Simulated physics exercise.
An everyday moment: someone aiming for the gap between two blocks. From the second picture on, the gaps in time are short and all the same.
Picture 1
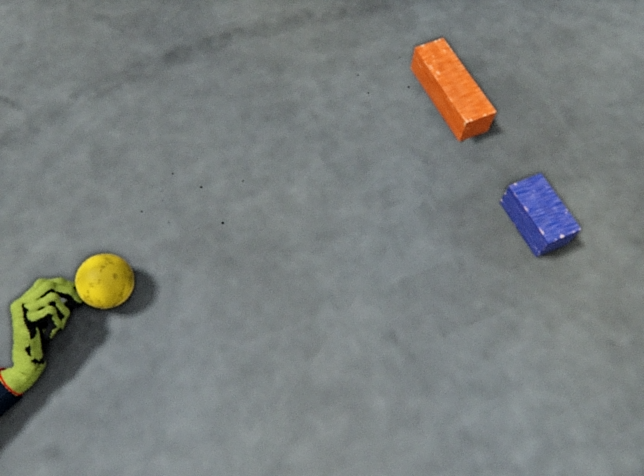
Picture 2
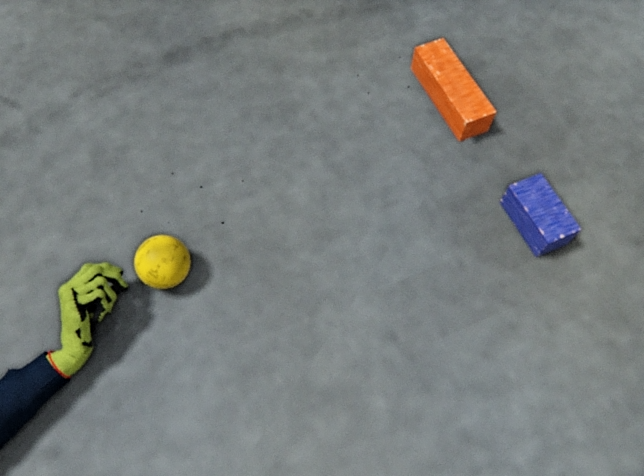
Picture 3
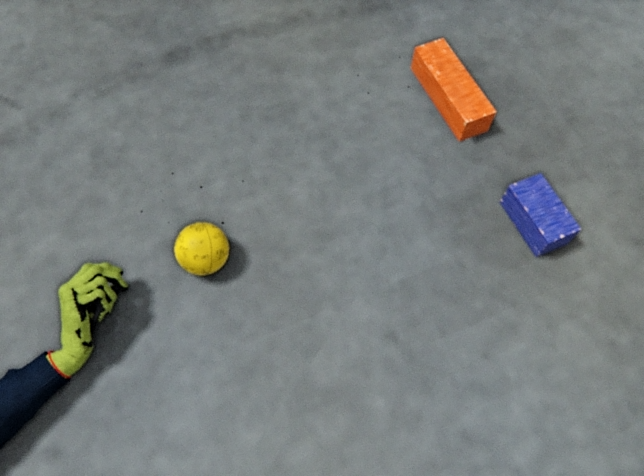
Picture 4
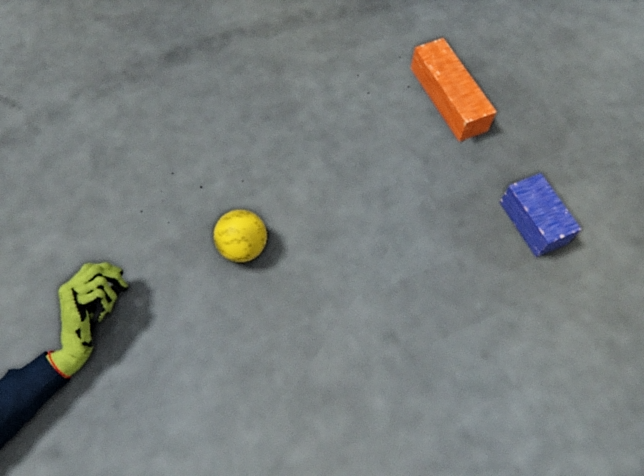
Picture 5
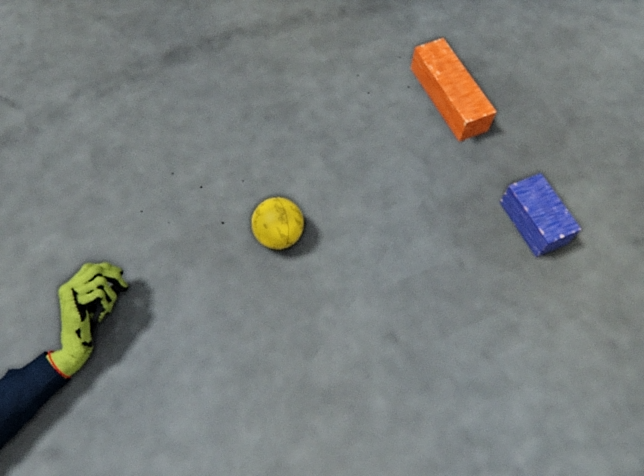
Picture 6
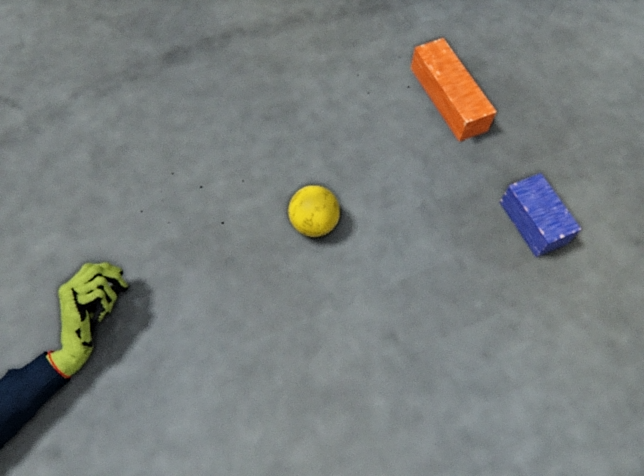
A yellow ball rolls across a grey, concrete-like floor seen from above at a slant, with an orange block at the upper right and a blue block below it. A green-gloved hand with a dark sleeve, at the lower left, moves the ball rightward and lets go. The hand stays still while the ball rolls steadily right and slightly upward to mid-view, the blocks and camera unmoving.
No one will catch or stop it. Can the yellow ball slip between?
Outcome: The yellow ball passes through its gap.
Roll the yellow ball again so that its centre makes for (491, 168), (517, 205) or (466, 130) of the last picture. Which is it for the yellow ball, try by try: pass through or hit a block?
Try by try, it gets past; does not get past; strikes a block.
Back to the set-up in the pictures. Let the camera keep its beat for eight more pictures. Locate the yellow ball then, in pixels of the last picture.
Around (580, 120).
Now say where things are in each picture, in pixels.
The first picture shows yellow ball (105, 281) under the hand; orange block (451, 89).
The second picture shows yellow ball (163, 262); blue block (538, 215).
The third picture shows yellow ball (202, 249); orange block (451, 89).
The fourth picture shows yellow ball (241, 236); blue block (538, 215).
The fifth picture shows yellow ball (278, 224); orange block (451, 89).
The sixth picture shows yellow ball (314, 211); blue block (538, 215).
Then, 0.62 s later than the last frame, yellow ball heading on.
When it is over, the yellow ball gets between the blocks.
